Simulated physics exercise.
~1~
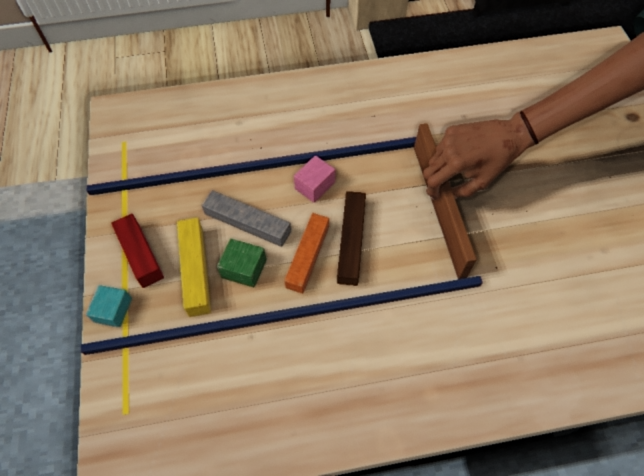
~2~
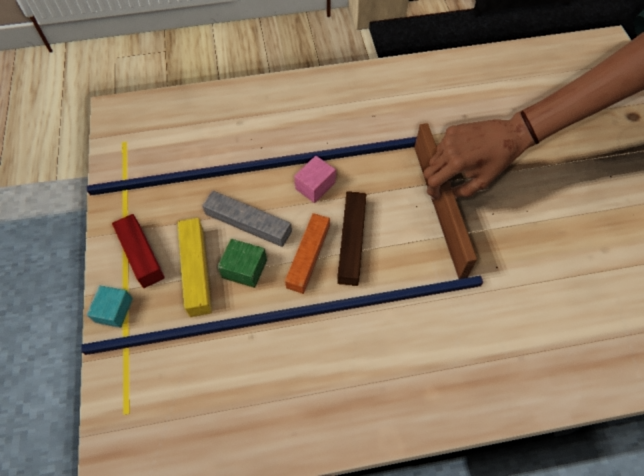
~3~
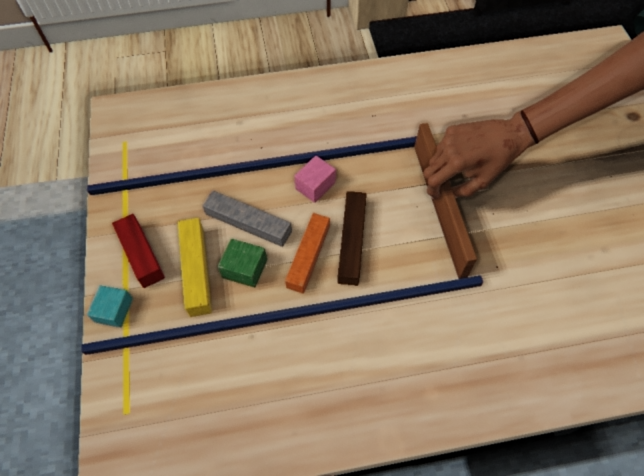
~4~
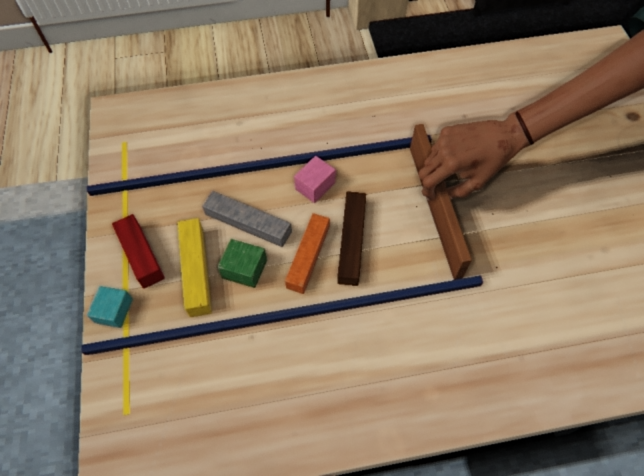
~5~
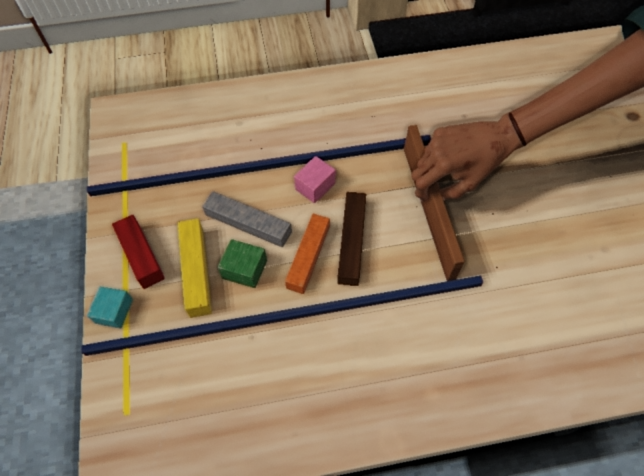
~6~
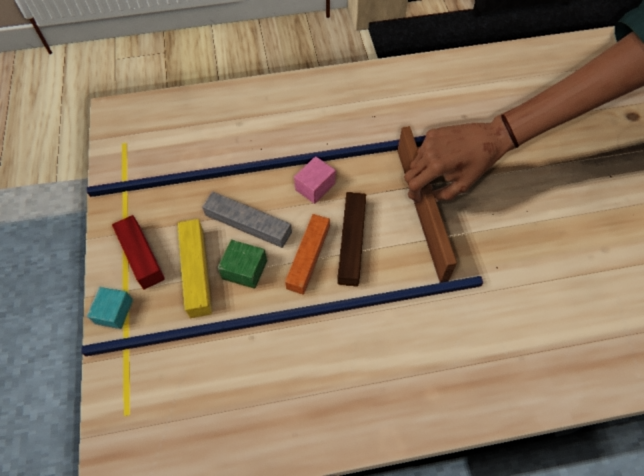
A hand reaching in from the right grips a brown board on a pale wooden tabletop, seen from above by a still camera. Between two dark blue rails lie a turquoise block, red and yellow bars, grey, green and pink pieces, then orange and dark brown bars, with yellow tape crossing at left. The board stays nearly still, then slides slightly left, touching none of them.
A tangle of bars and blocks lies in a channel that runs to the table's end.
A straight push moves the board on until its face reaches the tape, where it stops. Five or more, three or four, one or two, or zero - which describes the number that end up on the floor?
Honestly, a big bunch falls - five or more of them.
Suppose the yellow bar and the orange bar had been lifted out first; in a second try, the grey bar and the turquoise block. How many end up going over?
The number fallen is 2, and in the other try 3.
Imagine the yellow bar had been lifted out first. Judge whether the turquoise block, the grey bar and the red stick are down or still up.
Turquoise block: Is gone; grey bar: Is gone; red stick: Is gone.
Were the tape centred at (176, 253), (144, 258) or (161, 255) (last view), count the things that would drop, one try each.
The counts come to 2, then 3, then 3.
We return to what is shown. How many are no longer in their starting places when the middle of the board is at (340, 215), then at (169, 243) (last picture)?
So far 3, and 8 at the second.
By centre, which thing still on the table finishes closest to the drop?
It's the orange bar that is foremost.
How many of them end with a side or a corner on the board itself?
The count in contact is 2.
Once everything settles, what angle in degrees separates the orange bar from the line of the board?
Around 0 degrees.
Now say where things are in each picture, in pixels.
The first picture shows turquoise block (109, 306); red stick (137, 250); yellow bar (194, 266); board (442, 198); tape (125, 260).
The second picture shows red stick (138, 250); board (443, 198).
The third picture shows yellow bar (195, 266); pink block (315, 179).
The fourth picture shows turquoise block (110, 307); green block (243, 263).
The fifth picture shows red stick (138, 251); orange bar (308, 253).
The sixth picture shows turquoise block (110, 308); red stick (138, 252); yellow bar (195, 267); board (424, 201); tape (126, 261).
A little later, none off yet; turquoise block at rest near (110, 308); red stick at rest near (138, 252); yellow bar at rest near (195, 267).
Next, none off yet; turquoise block moving near (102, 310); red stick shifted a little near (110, 256); yellow bar shifted about its own width near (131, 279).
When it is over, the number that fall off is five or more; down, grey bar, green block, yellow bar, red stick and turquoise block.
